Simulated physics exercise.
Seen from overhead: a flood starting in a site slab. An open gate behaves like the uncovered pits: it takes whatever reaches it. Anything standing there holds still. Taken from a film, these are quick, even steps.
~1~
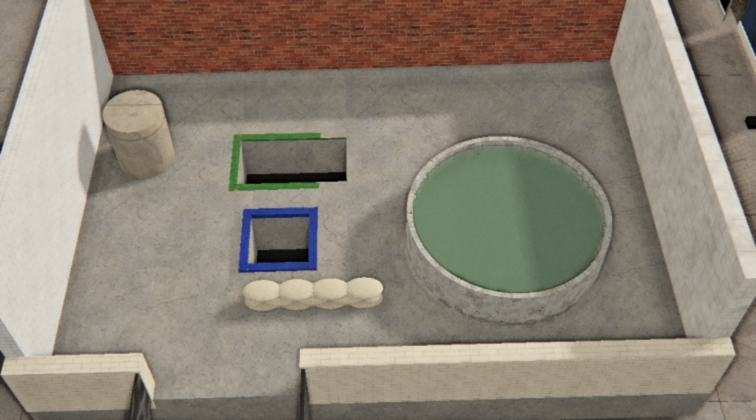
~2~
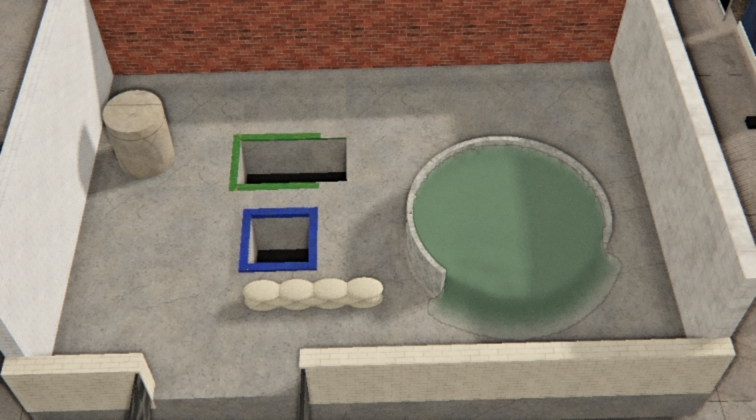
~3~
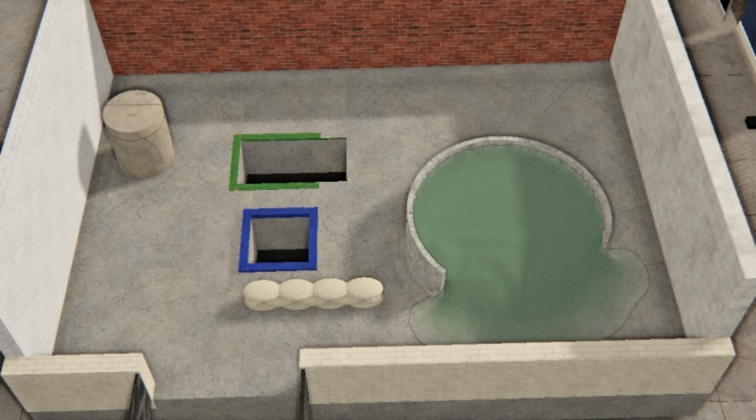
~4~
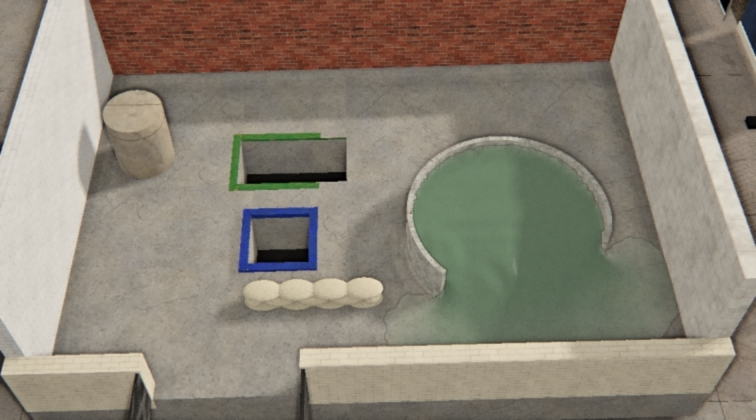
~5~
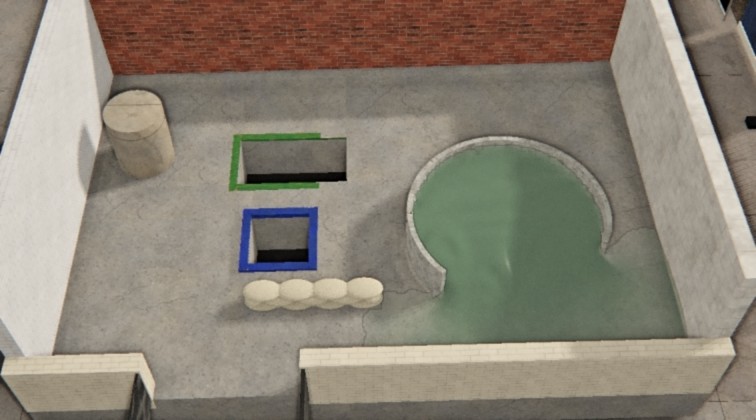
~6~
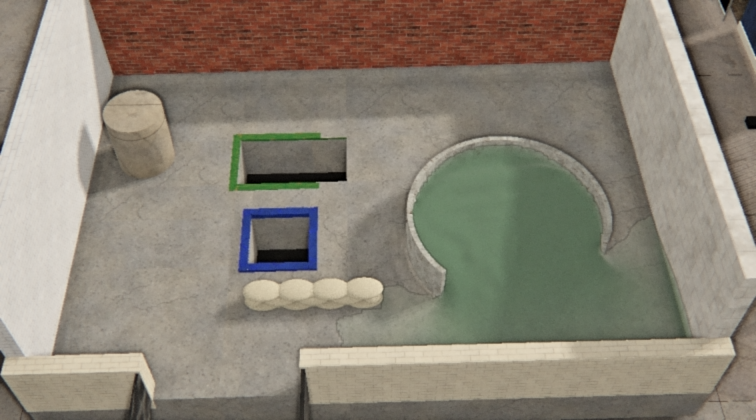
Green water pours through a gap in the round pool's front wall and spreads across the slab.
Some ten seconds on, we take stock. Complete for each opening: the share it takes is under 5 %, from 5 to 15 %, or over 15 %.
The share the gate takes is from 5 to 15 %; the share the green pit takes is from 5 to 15 %; the share the blue pit takes is under 5 %.
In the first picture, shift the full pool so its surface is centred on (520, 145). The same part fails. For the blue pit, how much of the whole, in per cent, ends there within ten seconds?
I'd put the blue pit near 6 per cent of the whole.
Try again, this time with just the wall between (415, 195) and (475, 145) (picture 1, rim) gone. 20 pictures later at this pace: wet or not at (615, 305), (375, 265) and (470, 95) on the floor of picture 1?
In turn: Clear, dry, flooded.
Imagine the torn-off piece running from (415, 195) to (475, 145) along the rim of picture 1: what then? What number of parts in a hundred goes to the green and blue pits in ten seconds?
For green it's about 35 per cent, and for blue about 0 per cent.
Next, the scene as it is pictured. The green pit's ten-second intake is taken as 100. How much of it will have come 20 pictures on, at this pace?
About 0 per cent.
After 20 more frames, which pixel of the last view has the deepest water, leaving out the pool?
Deepest spot: Near (49, 373).
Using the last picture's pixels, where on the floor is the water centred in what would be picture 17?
I'd place it roughly at (521, 291).
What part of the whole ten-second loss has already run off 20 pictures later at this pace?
By then, close to 5 % of it.
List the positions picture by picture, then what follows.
In the first frame, still water in the pool at (508, 215).
In the second frame, water pours out at (542, 309) and has run to (613, 259).
In the third frame, water pours out at (542, 310) and has run to (629, 255).
In the fourth frame, the front is at (665, 261), out from the gap at (542, 311).
In the fifth frame, water pours out at (542, 311) and has run to a hidden place.
In the sixth frame, the front is at a hidden place, out from the gap at (542, 311).
A moment on, water covers 20 % of the floor; the gate 0 %, the green pit 0 %, the blue pit 0 %.
Next, water covers 30 % of the floor; the gate 0 %, the green pit 0 %, the blue pit 0 %.
Then, water covers 50 % of the floor; the gate 1 %, the green pit 0 %, the blue pit 0 %.
Later, water covers 80 % of the floor; the gate 5 %, the green pit 1 %, the blue pit 0 %.
In the end, water covers 95 % of the floor; the gate 9 %, the green pit 11 %, the blue pit 0 %.
